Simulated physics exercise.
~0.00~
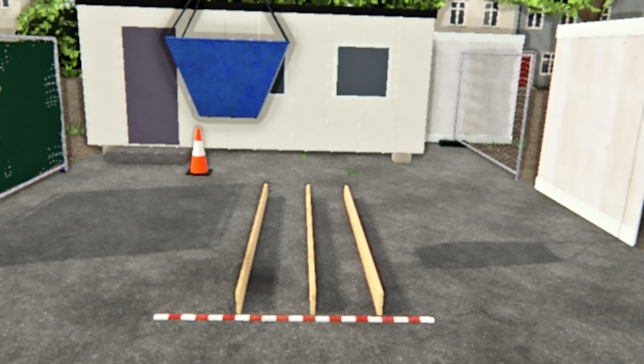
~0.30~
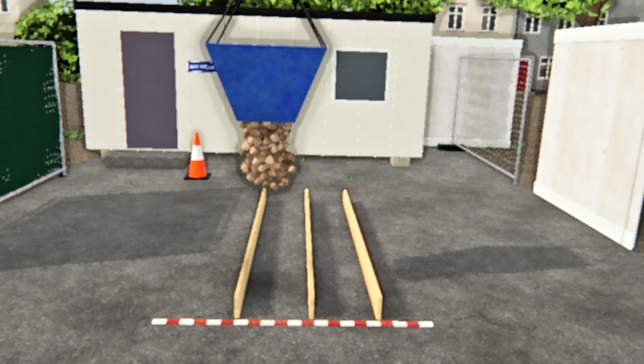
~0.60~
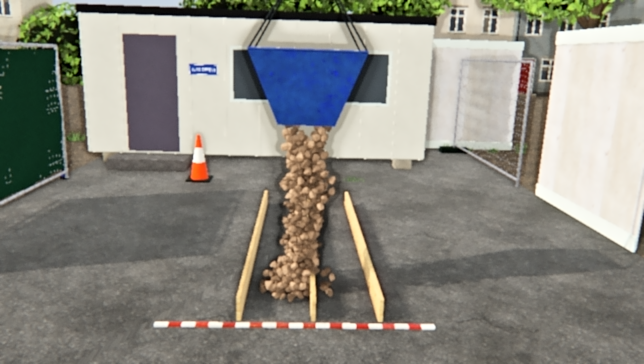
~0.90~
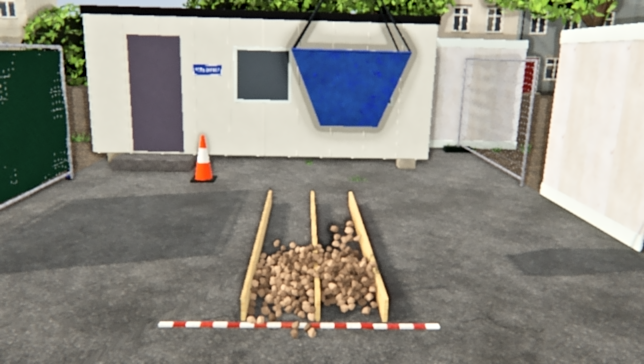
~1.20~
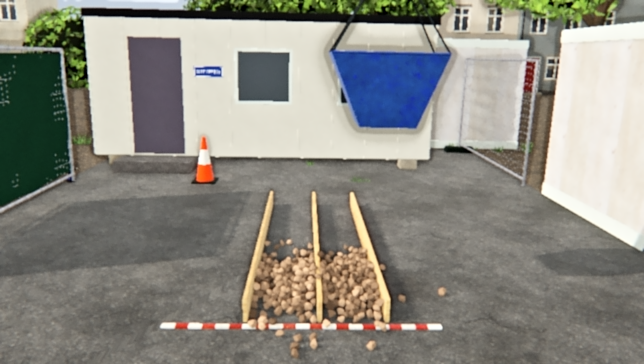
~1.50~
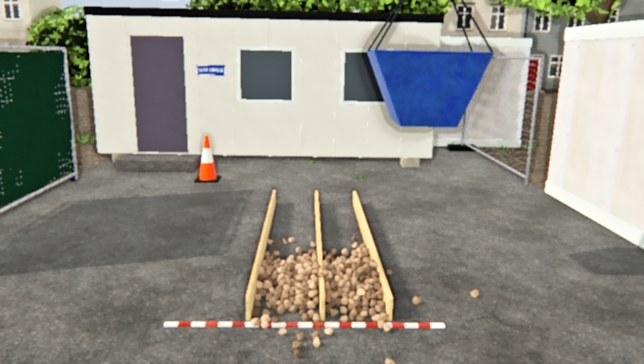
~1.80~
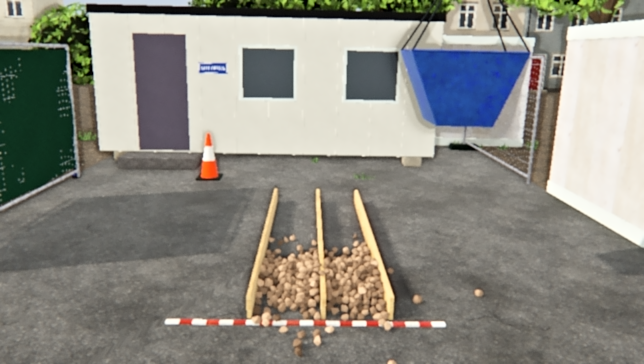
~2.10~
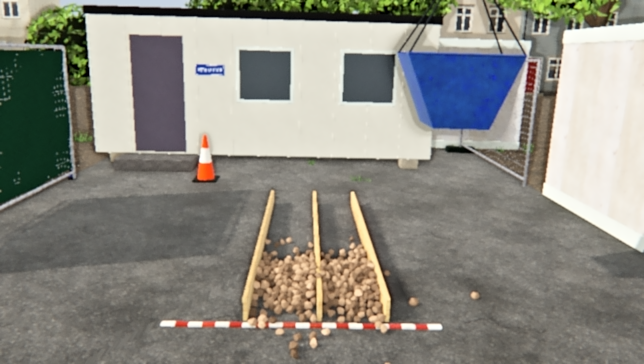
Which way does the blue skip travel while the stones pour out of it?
The blue skip travels to the right, passing in front of the pale cabin.
